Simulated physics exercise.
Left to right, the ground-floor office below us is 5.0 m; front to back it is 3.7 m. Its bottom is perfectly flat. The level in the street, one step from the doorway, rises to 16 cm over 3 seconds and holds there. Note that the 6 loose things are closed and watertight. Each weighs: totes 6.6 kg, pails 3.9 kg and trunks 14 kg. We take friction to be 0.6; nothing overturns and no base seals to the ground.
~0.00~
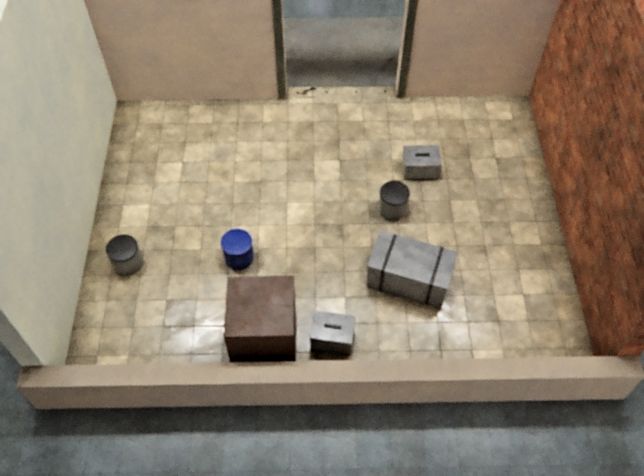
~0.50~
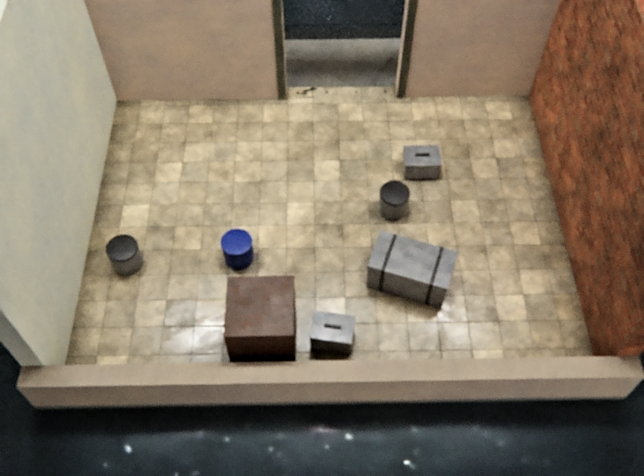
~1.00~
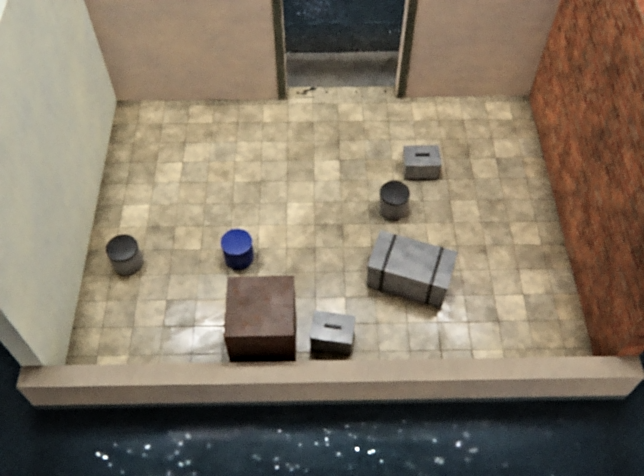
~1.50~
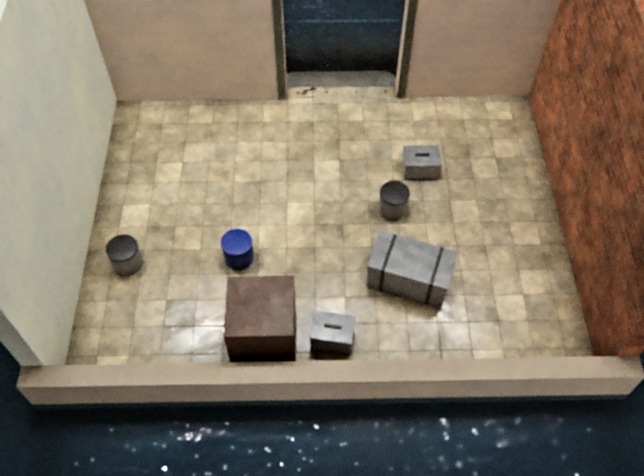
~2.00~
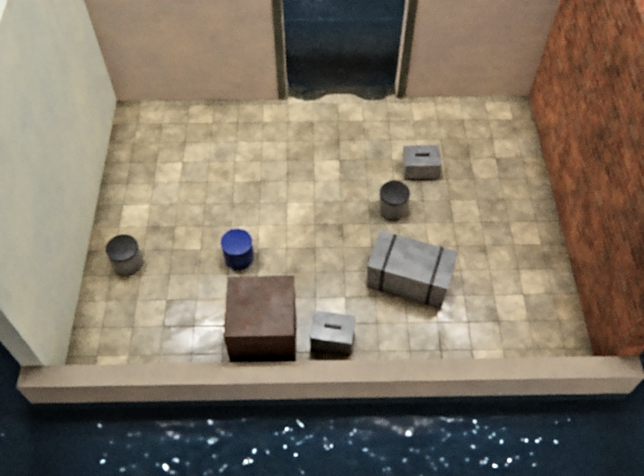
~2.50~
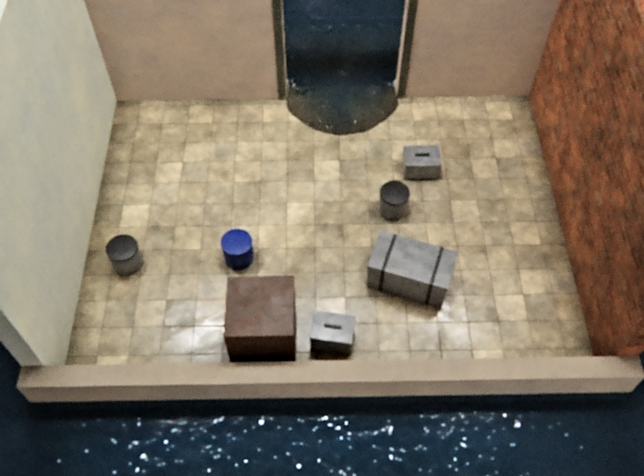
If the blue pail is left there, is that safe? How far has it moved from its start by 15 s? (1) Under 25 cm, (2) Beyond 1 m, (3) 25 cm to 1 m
Beyond 1 m.
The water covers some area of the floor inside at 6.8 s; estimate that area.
Somewhere about 16 m2, give or take.
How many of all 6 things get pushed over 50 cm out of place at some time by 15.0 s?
6 of them.
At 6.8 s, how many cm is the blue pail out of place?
About 30 cm by then.
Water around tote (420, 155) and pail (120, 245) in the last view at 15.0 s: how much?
First about 9 cm, second about 5 cm.
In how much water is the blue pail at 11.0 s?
Roughly 8 cm deep.
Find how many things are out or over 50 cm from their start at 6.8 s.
3 of them.
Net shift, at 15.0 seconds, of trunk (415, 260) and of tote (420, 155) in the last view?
They sit 200 cm and 200 cm away, in the order given.
After 3.5 s the blue pail is near (236, 242), 0.0 m from its start, aground; 0 afloat.
After 6.8 s the blue pail is near (215, 261), 0.3 m from its start, aground; 1 afloat.
After 11.0 s the blue pail is near (98, 278), 1.4 m from its start, afloat; 6 afloat.
After 15.0 s the blue pail is near (141, 94), 2.4 m from its start, afloat; 5 afloat.
